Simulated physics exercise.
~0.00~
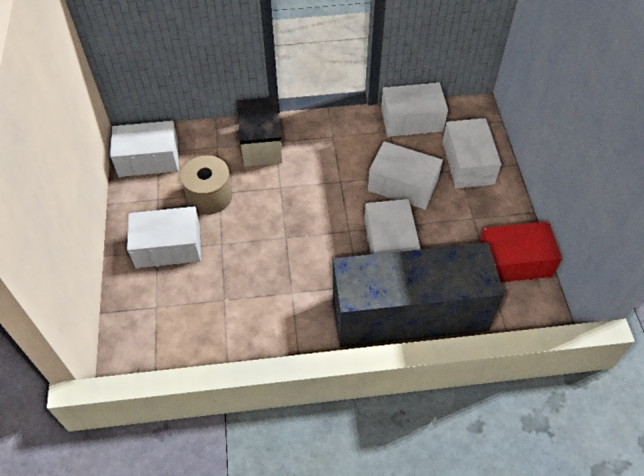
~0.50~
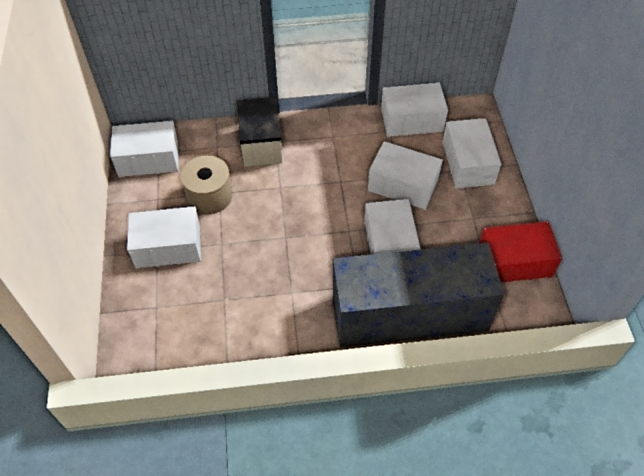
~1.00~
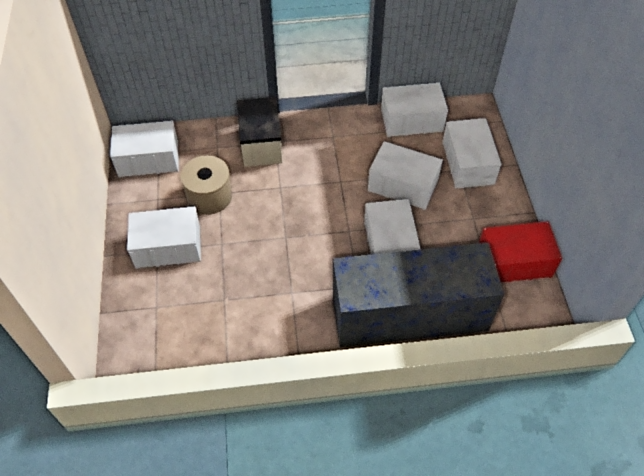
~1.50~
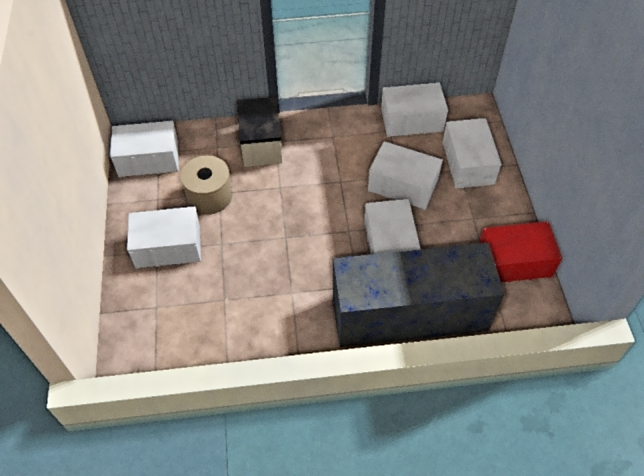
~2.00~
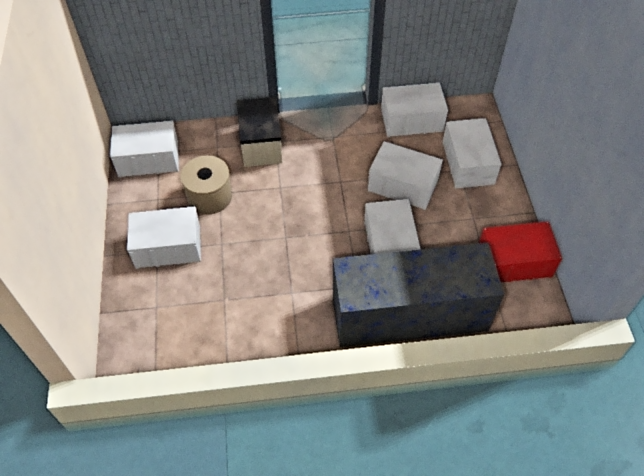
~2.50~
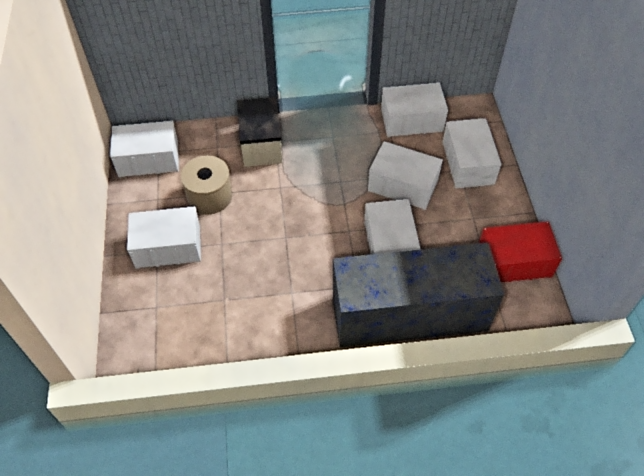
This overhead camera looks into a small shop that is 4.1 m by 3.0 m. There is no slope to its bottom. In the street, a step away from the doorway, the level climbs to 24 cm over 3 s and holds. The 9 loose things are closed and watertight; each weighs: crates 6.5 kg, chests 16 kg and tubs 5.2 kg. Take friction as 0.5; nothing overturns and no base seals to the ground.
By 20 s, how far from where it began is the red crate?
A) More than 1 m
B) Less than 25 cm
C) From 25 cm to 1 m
From 25 cm to 1 m.
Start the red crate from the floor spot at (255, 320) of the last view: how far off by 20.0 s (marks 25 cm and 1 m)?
By then it winds up well off.
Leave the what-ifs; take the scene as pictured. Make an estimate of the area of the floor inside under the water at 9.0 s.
About 11.5 m2.
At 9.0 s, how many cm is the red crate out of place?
It is about 50 cm out of place by then.
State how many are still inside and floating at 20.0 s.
Of them, 9.
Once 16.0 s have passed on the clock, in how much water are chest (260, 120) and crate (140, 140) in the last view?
Depths: Near 14 cm, then near 16 cm.
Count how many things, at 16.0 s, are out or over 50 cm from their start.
I make it 6 by then.
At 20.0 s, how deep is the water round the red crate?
I'd put it at about 22 cm.
After 4.0 s the red crate is near (522, 243), 0.0 m from its start, aground; 0 afloat.
After 9.0 s the red crate is near (534, 290), 0.5 m from its start, afloat; 9 afloat.
After 16.0 s the red crate is near (539, 283), 0.5 m from its start, afloat; 9 afloat.
After 20.0 s the red crate is near (544, 271), 0.4 m from its start, afloat; 9 afloat.
